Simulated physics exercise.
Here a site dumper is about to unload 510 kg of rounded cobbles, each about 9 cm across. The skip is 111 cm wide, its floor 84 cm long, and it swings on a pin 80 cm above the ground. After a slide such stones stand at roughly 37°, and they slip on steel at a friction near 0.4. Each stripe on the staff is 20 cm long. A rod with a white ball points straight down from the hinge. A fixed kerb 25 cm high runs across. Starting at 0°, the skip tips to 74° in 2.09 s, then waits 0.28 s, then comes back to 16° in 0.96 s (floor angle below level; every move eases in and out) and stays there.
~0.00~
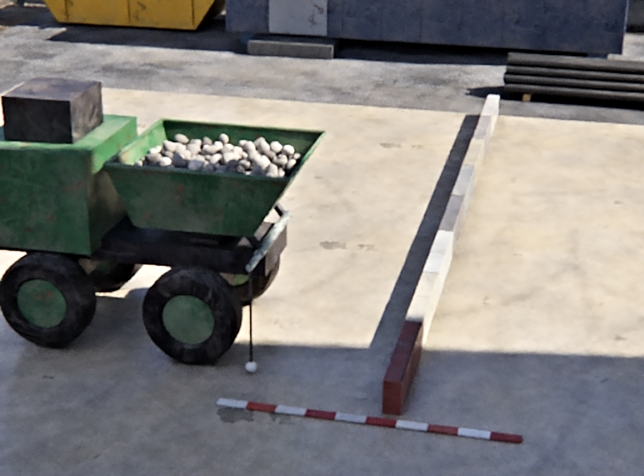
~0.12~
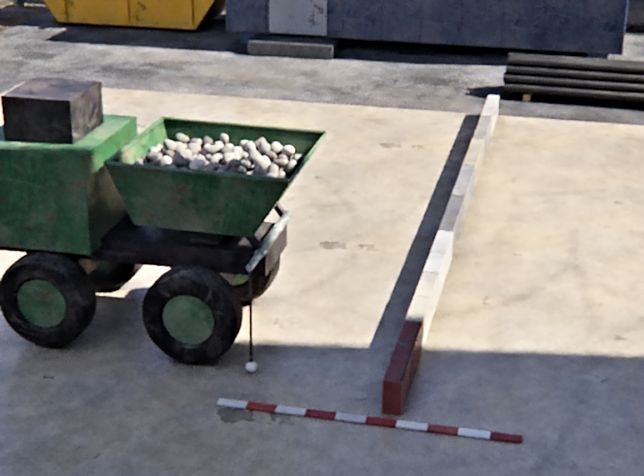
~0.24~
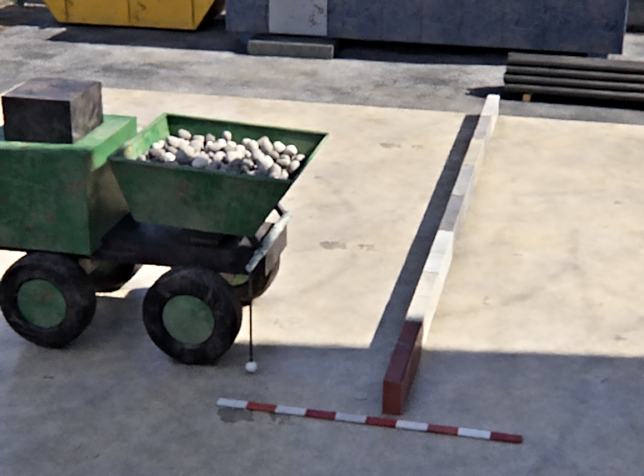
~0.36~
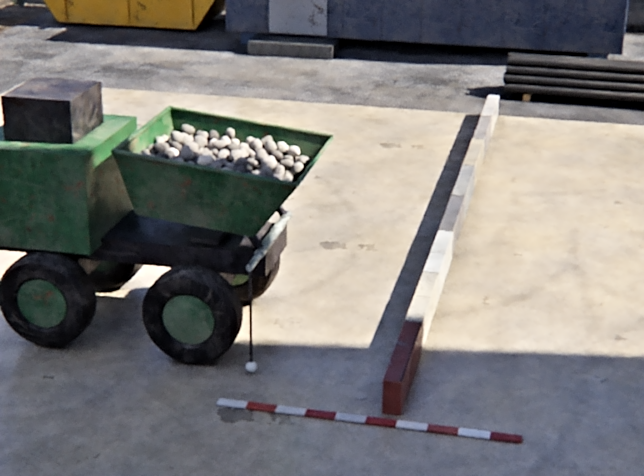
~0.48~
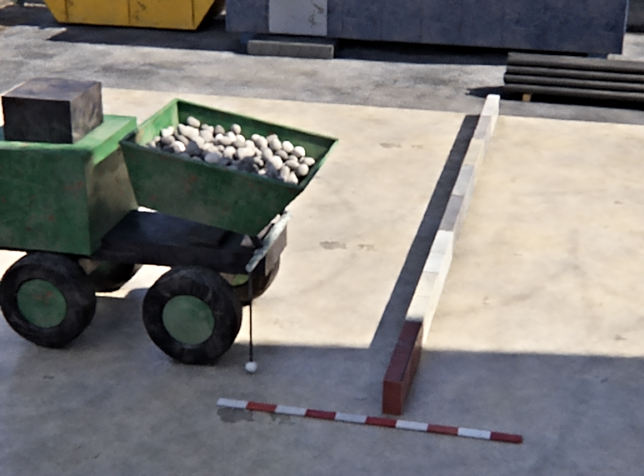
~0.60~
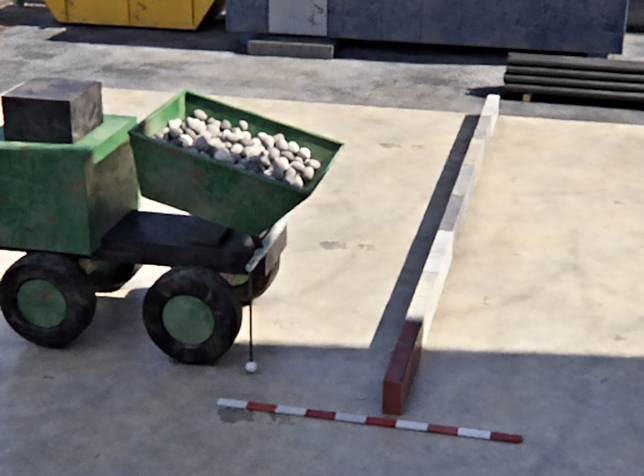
A green dumper's skip, loaded with rounded grey stones, slowly tilted forward to the right, its back end rising off the frame while the wheels stayed still beside a low wall on the concrete.
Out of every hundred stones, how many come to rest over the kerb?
About 40 per cent.
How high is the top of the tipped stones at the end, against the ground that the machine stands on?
About 34 cm above it.
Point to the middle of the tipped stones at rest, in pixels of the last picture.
Around (428, 347).
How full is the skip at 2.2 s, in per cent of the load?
Roughly 55 per cent is still inside.
After 1.6 s the floor is at 63°; 100 % in the skip; the foremost stones are at (363, 221).
After 2.2 s the floor is at 74°; 56 % in the skip, 29 % on this side of the kerb, 15 % over the kerb; the foremost stones are at (480, 351).
After 3.8 s the floor is at 16°; 17 % in the skip, 41 % on this side of the kerb, 42 % over the kerb; the foremost stones are at (639, 367).
After 6.5 s the floor is at 16°; 17 % in the skip, 41 % on this side of the kerb, 42 % over the kerb; the foremost stones are at (639, 367).
